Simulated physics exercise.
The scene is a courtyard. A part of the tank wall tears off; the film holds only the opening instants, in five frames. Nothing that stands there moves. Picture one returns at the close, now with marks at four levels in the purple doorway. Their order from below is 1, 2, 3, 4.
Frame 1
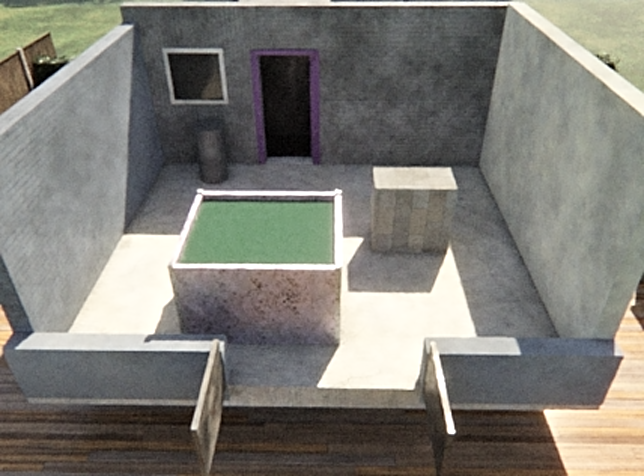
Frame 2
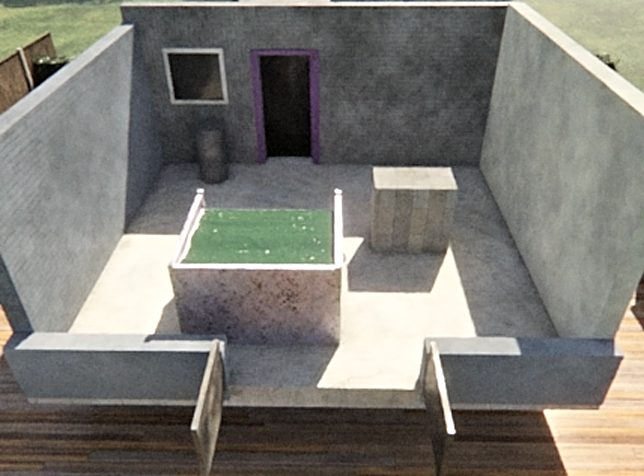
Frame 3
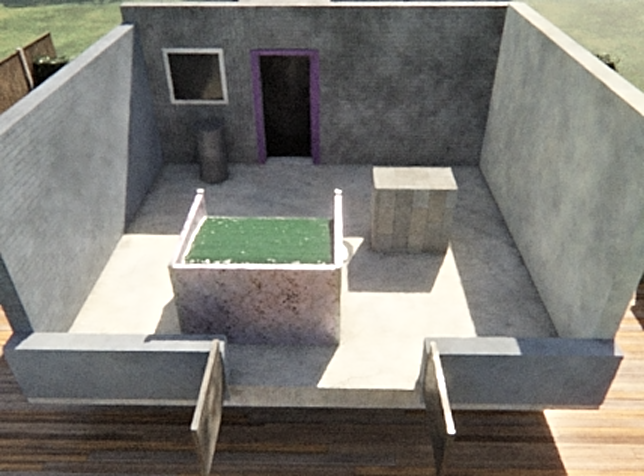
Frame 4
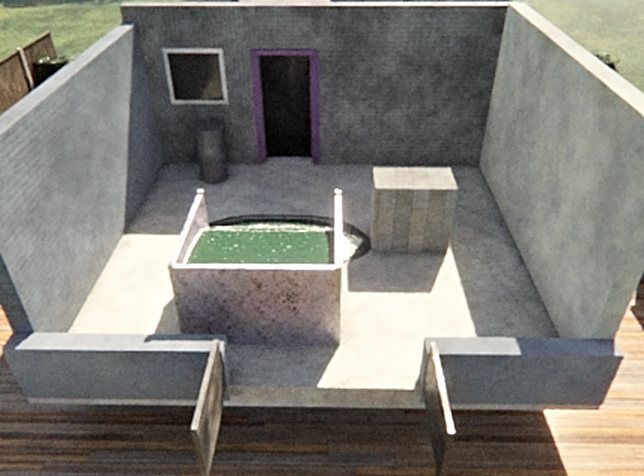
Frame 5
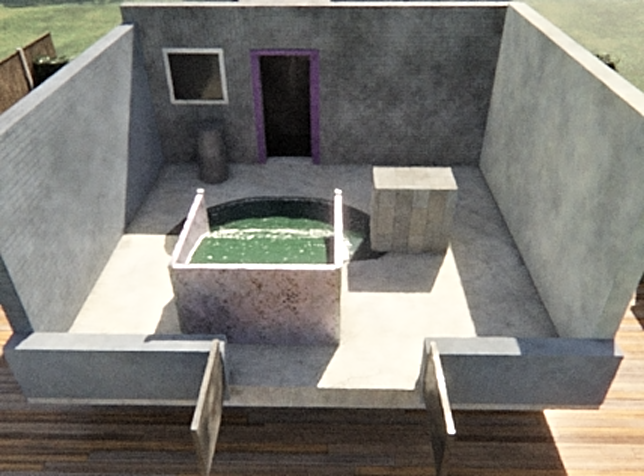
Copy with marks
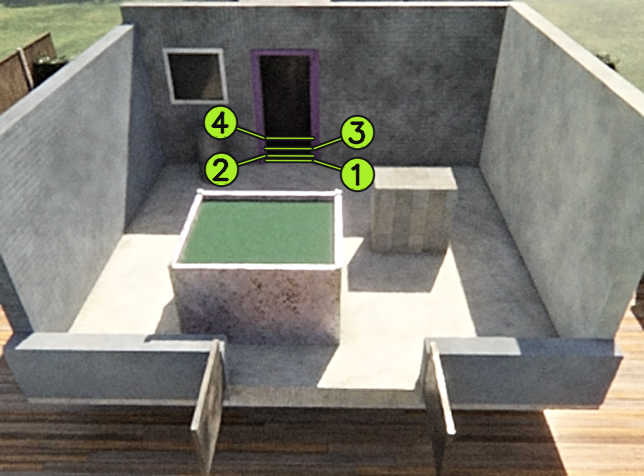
A grey-walled courtyard with a pale floor is seen from above its front, where an open gate stands on wooden decking. A square tank of green water sits left of centre, with a pale block to its right and a purple-framed doorway and white-framed window behind. The tank's far side opens, its water sinks, and a dark-edged green pool spreads backwards across the floor while the camera stays still.
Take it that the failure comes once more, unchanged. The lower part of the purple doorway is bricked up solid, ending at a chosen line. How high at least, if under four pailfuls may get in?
The answer is height 4.
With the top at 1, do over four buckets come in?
Yes, it does.
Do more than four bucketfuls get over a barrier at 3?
Yes, that goes wrong.
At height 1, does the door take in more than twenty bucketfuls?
Yes, it does.
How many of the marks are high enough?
One of them.
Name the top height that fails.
3 it is.
On the marked copy, 1 at (289, 160); 2 at (289, 155); 3 at (289, 148); 4 at (288, 138); from the bottom up 1, 2, 3, 4.
With 1, dozens of bucketfuls pour in.
With 2, dozens of bucketfuls pour in.
With 3, about 14 bucketfuls get in.
With 4, a splash gets over, under a bucket.
